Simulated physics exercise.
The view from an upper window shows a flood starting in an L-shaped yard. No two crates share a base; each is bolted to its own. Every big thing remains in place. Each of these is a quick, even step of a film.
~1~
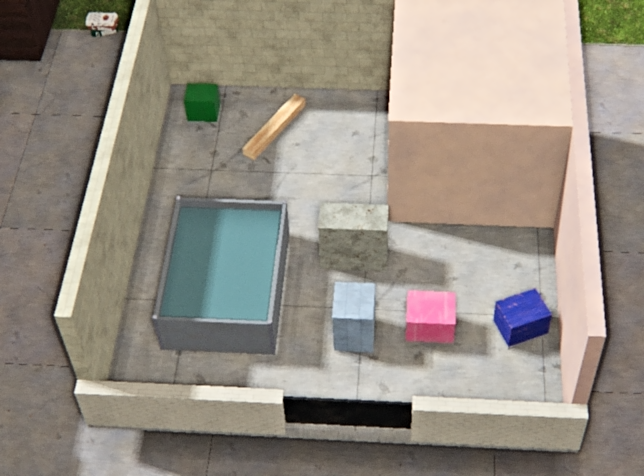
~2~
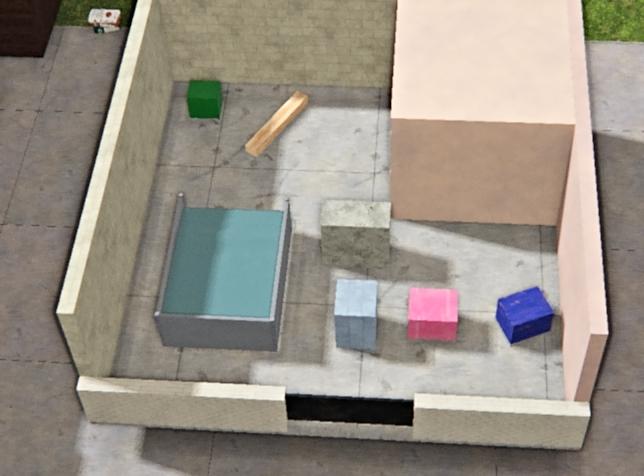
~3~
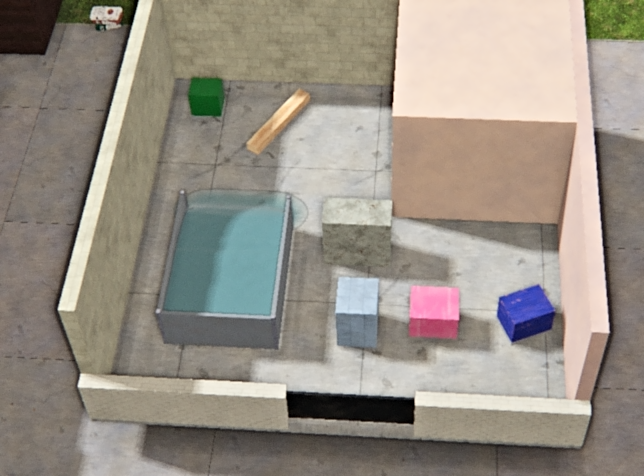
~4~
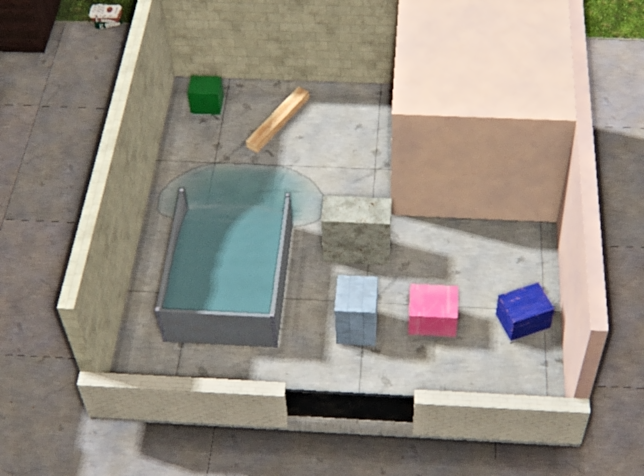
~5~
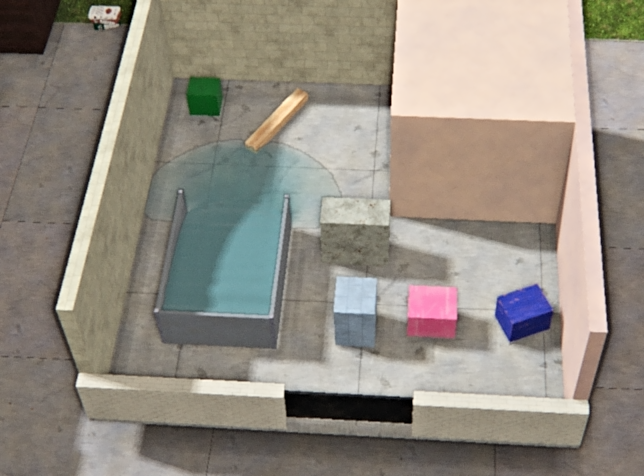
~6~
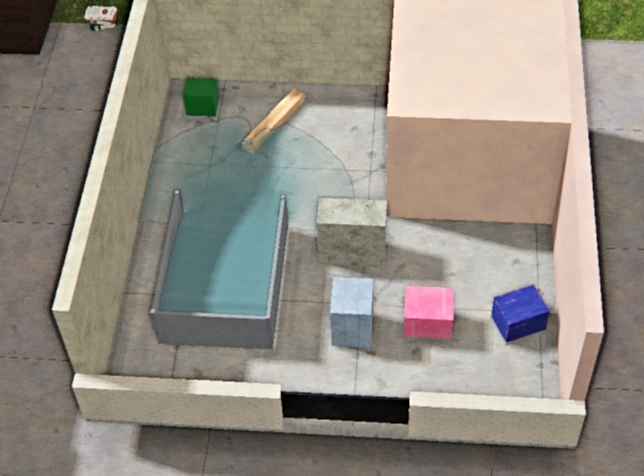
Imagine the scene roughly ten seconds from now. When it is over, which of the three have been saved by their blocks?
Result: The blue crate is not protected by its plinth, the green crate is not protected by its plinth, the pink crate is protected by its plinth.
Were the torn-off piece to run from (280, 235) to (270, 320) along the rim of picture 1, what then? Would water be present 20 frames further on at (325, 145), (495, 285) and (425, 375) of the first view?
Untouched, soaked, soaked.
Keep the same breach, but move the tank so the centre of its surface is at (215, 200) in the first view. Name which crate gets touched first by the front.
It is the one in green.
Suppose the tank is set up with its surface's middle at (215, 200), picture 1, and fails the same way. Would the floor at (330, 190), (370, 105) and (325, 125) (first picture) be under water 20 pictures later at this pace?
The first spot is inundated, the second inundated, and the third inundated.
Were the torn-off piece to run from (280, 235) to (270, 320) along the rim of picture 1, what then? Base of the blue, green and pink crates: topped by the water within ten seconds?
Result: Blue crate gets overtopped, green crate is left untouched, pink crate gets overtopped.
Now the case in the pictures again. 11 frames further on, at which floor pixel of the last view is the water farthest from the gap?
Point: (388, 90) in the last picture's pixels.
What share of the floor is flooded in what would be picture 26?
My estimate is near 40 per cent.
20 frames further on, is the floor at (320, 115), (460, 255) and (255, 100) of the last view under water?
Taking the three spots one by one, I'd call them drenched, clear and drenched.
A moment on, water covers 35 % of the floor; the blue crate not reached, the green crate water round its plinth, the pink crate not reached.
Next, water covers 40 % of the floor; the blue crate not reached, the green crate water round its plinth, the pink crate not reached.
Then, water covers 40 % of the floor; the blue crate not reached, the green crate water round its plinth, the pink crate not reached.
Later, water covers 75 % of the floor; the blue crate water round its plinth, the green crate water round its plinth, the pink crate water round its plinth.
In the end, water covers 95 % of the floor; the blue crate was topped, the green crate was topped, the pink crate stayed above the water.
